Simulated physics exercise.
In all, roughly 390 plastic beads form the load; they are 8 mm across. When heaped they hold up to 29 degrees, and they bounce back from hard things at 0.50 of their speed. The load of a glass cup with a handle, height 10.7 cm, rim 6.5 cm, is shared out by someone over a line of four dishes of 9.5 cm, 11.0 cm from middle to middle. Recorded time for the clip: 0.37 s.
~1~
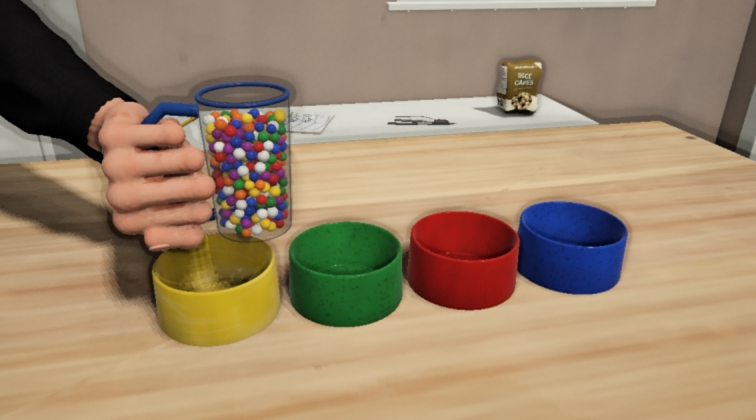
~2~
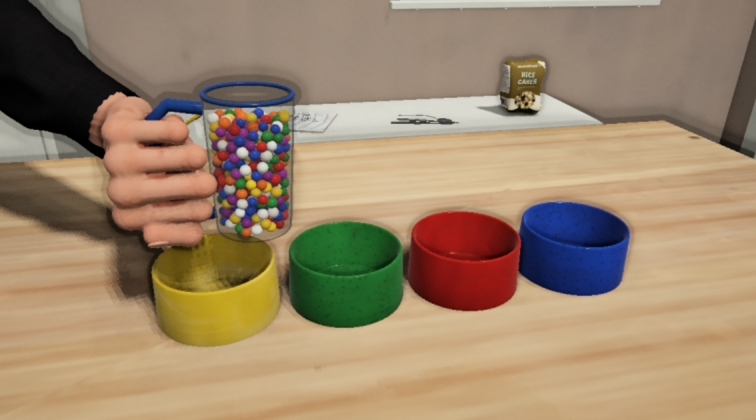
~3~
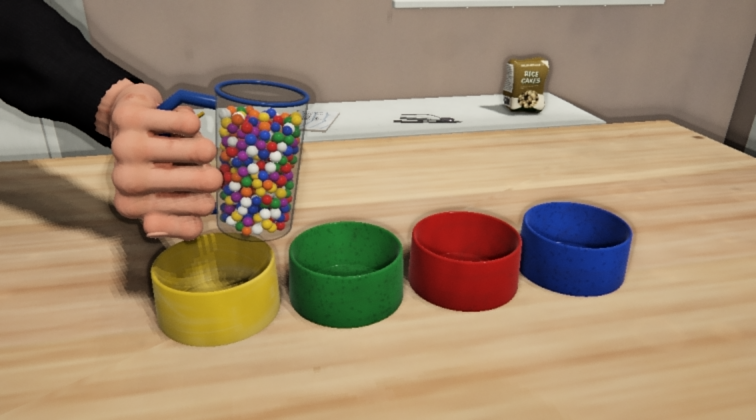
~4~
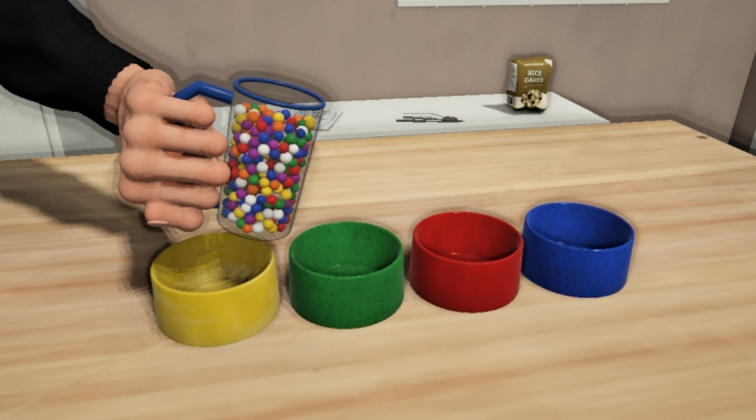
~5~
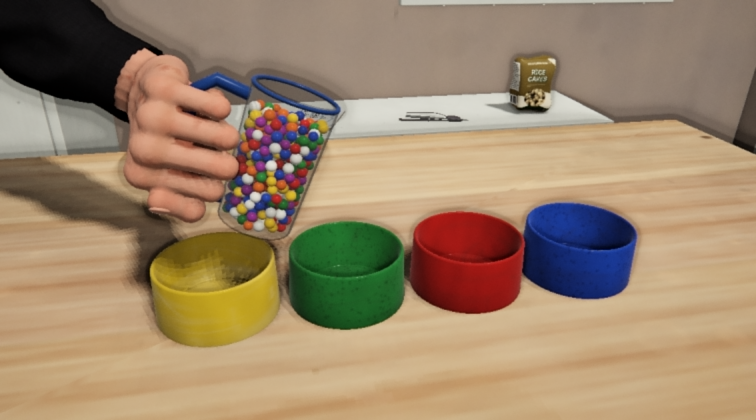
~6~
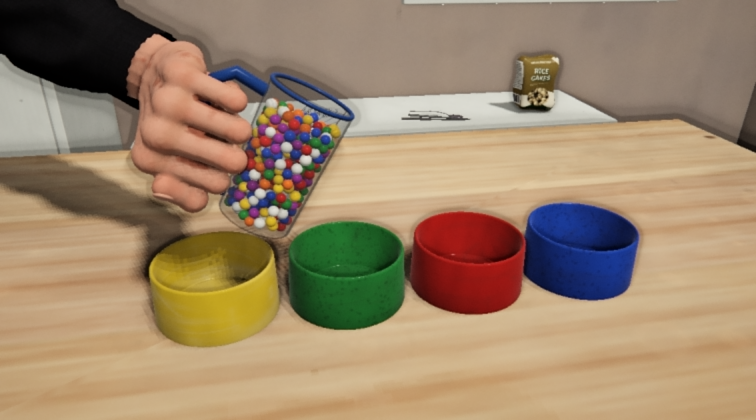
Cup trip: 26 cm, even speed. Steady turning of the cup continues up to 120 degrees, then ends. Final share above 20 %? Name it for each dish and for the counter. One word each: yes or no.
Red: Yes; blue: No; green: No; yellow: No; counter: No.
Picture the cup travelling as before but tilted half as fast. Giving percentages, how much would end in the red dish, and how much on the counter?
In that case I'd put red at 0 and the counter at 0.
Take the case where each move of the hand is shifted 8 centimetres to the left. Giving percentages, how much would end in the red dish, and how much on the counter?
In that case the red dish gets 10 and the counter 30.
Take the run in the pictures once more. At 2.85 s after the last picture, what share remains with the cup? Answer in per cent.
Estimate: Around 0 % of the load.
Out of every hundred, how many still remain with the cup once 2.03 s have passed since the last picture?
I'd estimate some 0 per cent of the load.
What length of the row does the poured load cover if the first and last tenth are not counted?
I'd estimate close to 6 cm.
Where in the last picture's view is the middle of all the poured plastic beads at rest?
After settling, the middle sits near (477, 258).
Then, 1.21 s after the last picture, tilt 120 degrees; cup holds 20 %, red 80 %.
Then, 2.03 s after the last picture, tilt 120 degrees; cup holds 0 %, red 95 %.
Then, 2.85 s after the last picture, tilt 120 degrees; cup holds 0 %, red 95 %.
In the end, red 95 %, blue 0 %, green 0 %, yellow 0 %, counter 5 %.
